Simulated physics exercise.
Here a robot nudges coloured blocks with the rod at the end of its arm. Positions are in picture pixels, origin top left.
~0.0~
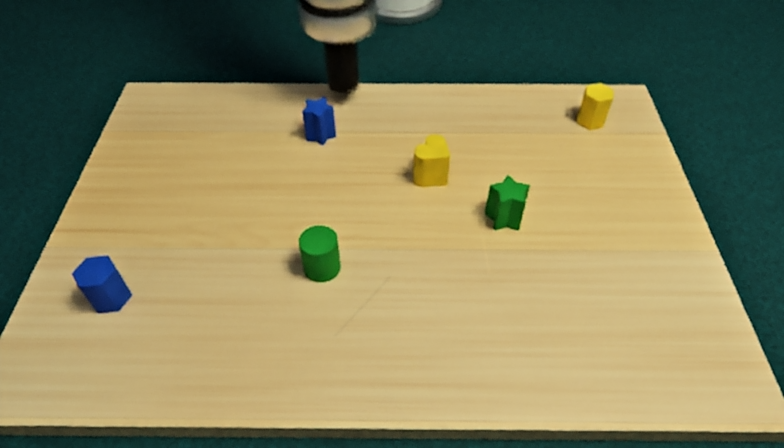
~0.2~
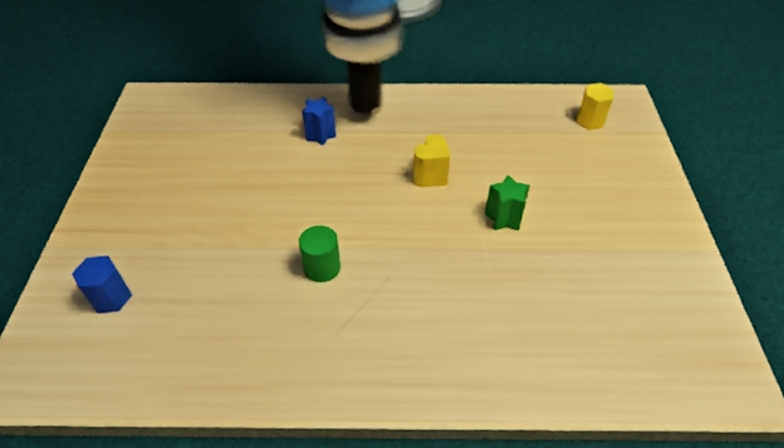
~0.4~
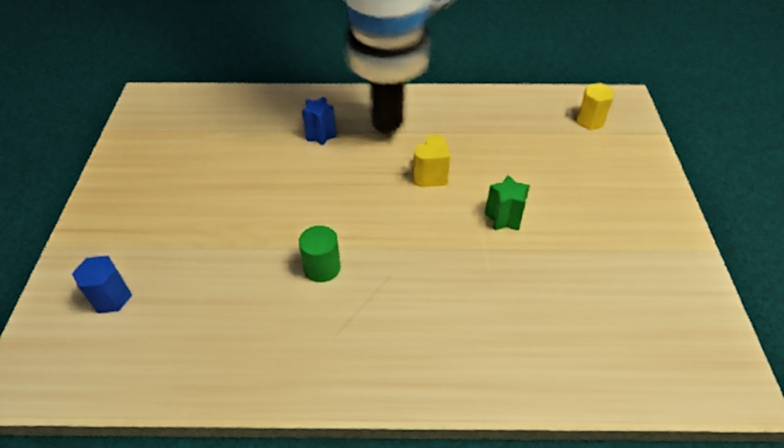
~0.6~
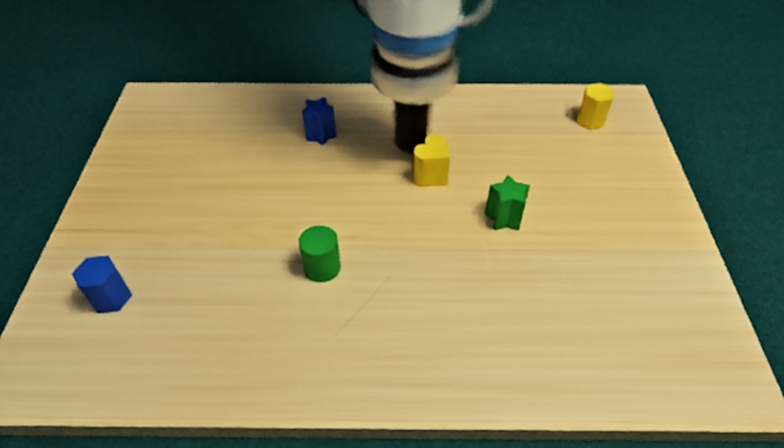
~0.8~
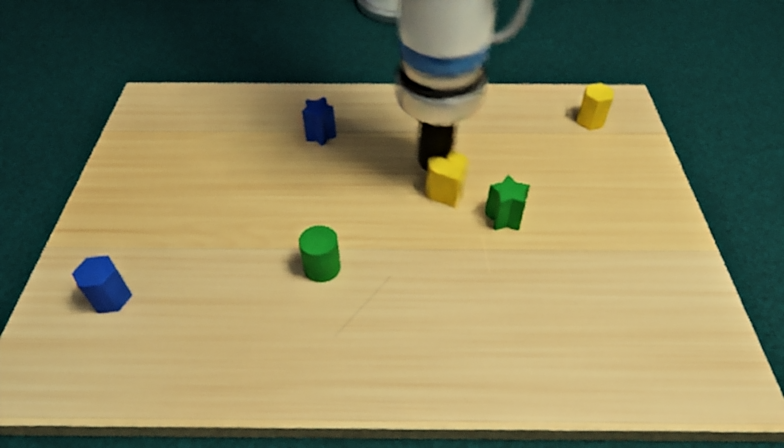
On a wooden board, a robot's rod moves right and nudges the yellow heart block.
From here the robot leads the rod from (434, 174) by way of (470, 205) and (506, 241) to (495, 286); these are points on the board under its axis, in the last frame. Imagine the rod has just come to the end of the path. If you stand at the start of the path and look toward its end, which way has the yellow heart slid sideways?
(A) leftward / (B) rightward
I'll go with B - rightward.
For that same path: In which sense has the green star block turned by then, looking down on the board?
Spins counterclockwise.
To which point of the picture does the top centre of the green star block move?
By then it is at (549, 215).
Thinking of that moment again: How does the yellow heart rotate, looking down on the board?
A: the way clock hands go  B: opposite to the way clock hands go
It's A.
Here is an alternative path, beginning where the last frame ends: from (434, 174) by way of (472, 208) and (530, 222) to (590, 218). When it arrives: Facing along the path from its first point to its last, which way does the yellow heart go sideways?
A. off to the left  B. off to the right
B
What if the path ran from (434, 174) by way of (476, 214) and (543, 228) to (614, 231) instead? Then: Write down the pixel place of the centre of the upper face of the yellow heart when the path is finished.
It is going to be at (507, 221).
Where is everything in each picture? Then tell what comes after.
Tip of the rod (344, 86), middles of tops, yellow heart (433, 148), green star block (511, 189), in the first frame.
Rod (366, 105), nothing pushed, in the second frame.
Rod (388, 124), nothing pushed, in the third frame.
Rod (411, 143), nothing pushed, in the fourth frame.
Rod (435, 162), yellow heart (450, 165), green star block (511, 189), in the fifth frame.
What follows on the original path. One third of the way, rod (472, 194); yellow heart (485, 200); green star block (522, 196), turned 40° anticlockwise.
Two thirds of the way, rod (509, 230); yellow heart (508, 239), turned 40° clockwise; green star block (548, 213).
At the end, rod (498, 275); yellow heart (496, 288), turned 40° clockwise; green star block (549, 215), turned 140° anticlockwise.
